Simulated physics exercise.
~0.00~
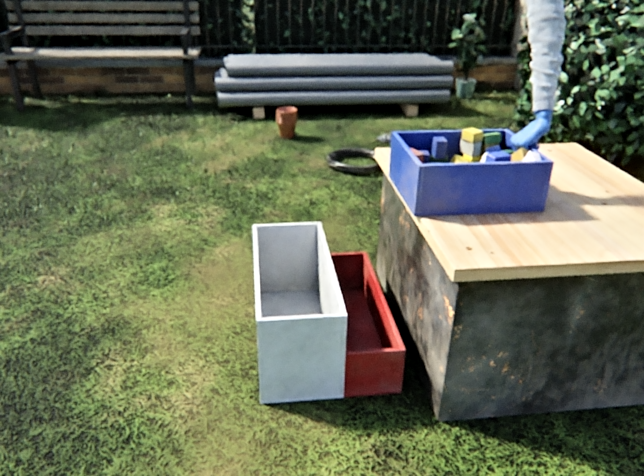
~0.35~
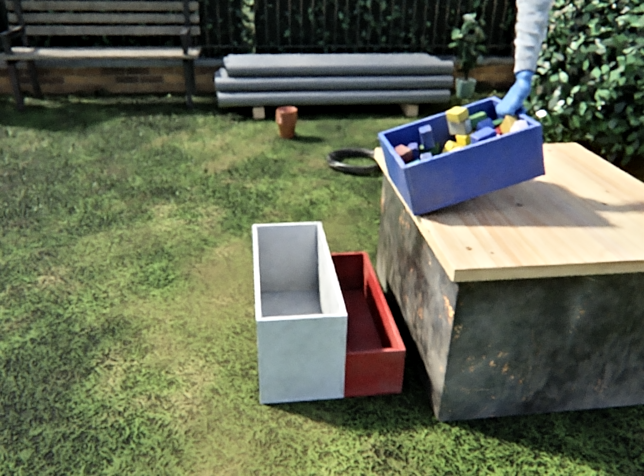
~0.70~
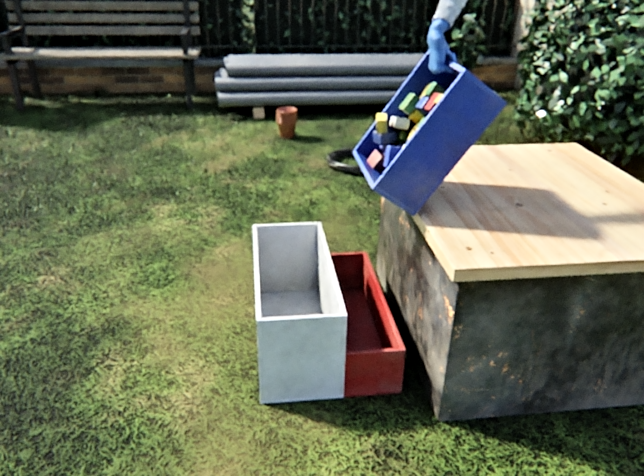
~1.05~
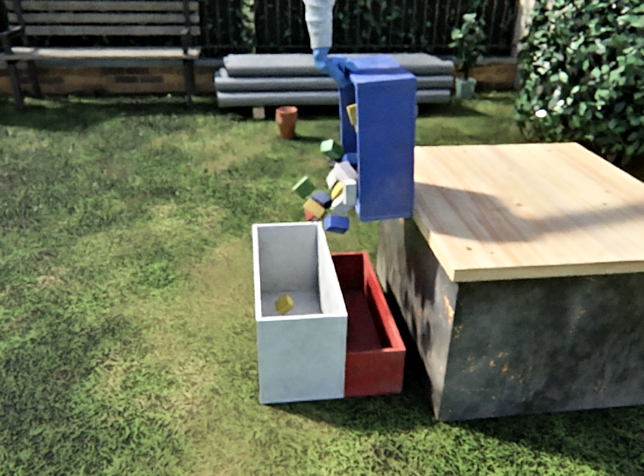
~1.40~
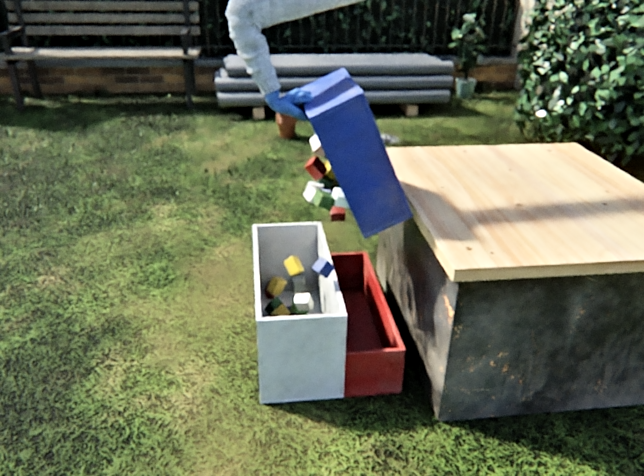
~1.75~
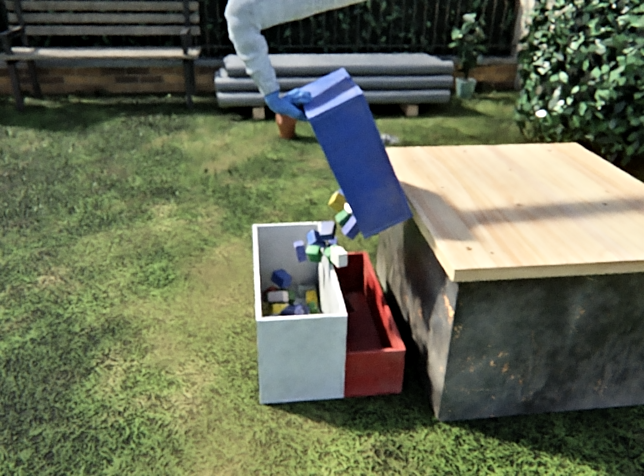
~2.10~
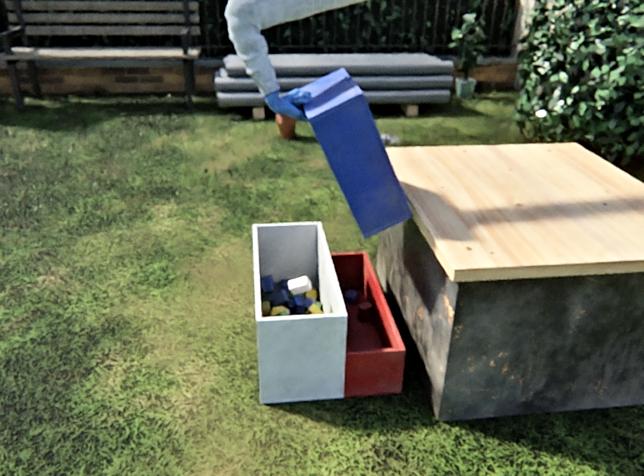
In this clip, a gloved hand tilts a blue box of colourful toy bricks leftward off a wooden-topped bench on a lawn until it hangs steeply overturned, and the bricks tumble out, nearly all landing in the white tote beyond the red tub.
